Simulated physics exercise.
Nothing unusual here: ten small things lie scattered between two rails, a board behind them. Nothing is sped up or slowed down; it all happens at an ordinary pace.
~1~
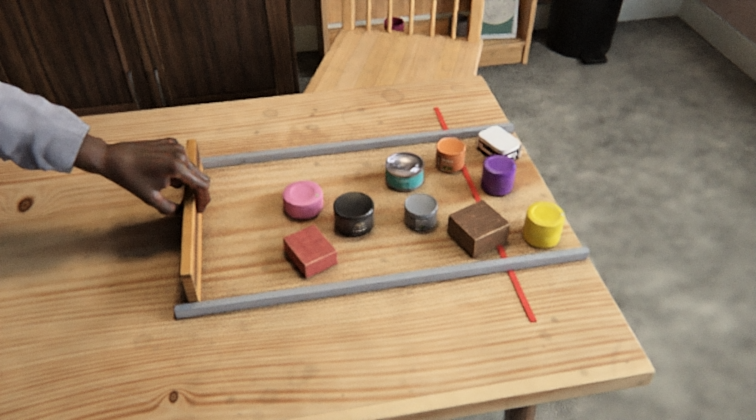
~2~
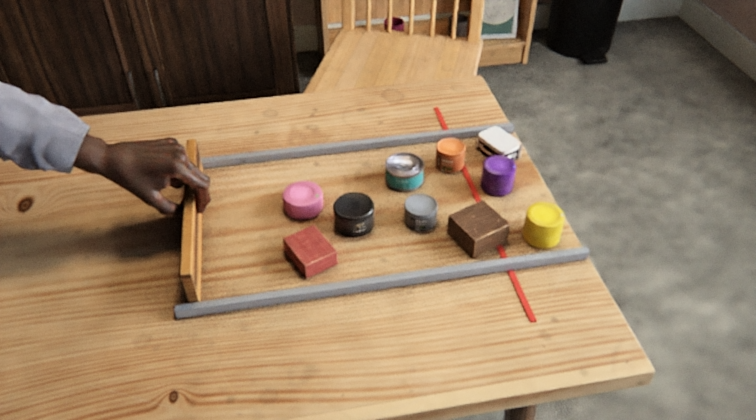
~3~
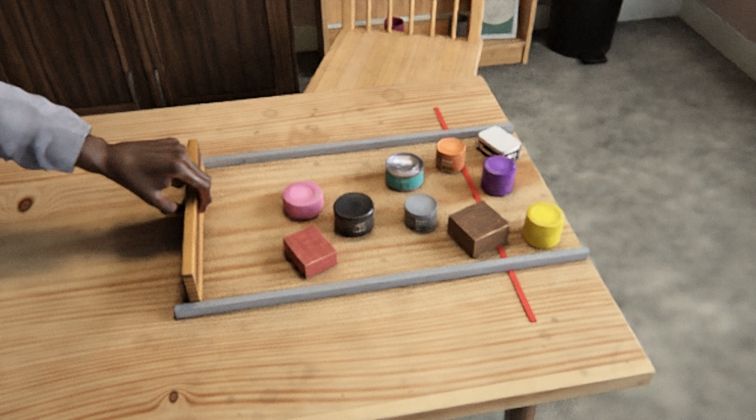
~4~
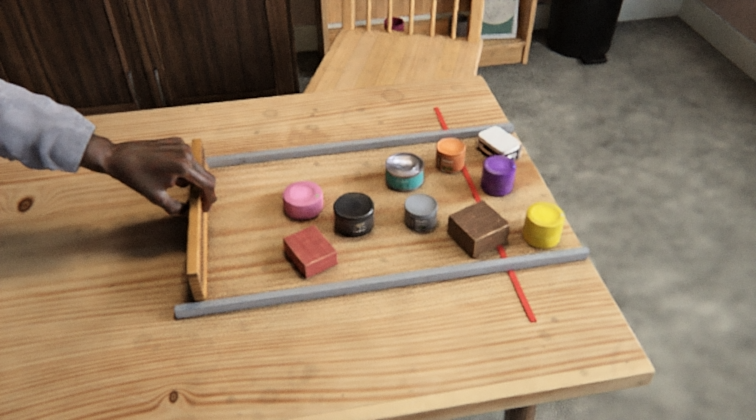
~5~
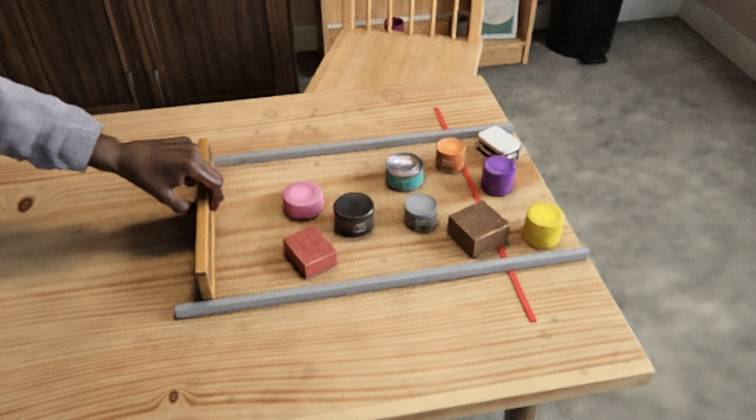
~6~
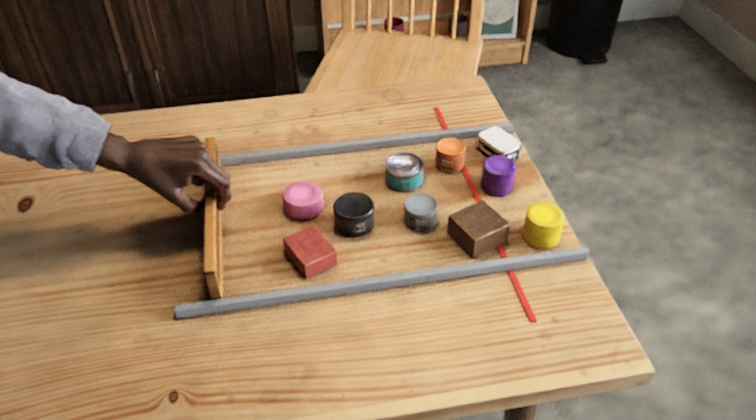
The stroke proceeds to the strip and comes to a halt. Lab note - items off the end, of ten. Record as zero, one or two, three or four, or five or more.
The tally of drops is under three, yet not nought.
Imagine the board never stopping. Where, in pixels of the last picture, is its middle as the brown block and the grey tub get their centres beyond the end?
The middle is at (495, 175) when it's the brown block, and at (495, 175) when it's the grey tub.
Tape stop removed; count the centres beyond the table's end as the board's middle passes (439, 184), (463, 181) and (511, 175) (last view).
The numbers are 0, 1 and 6.
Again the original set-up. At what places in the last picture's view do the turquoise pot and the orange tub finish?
First object: (478, 152); second object: (494, 135).
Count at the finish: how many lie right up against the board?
The count comes out at 4.
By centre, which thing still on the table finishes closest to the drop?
I reckon it's the white case.
A little later, none off yet; white case at rest near (498, 146); yellow lid at rest near (543, 225); purple lid at rest near (498, 176).
When it is over, the number that fall off is one or two; down, yellow lid.
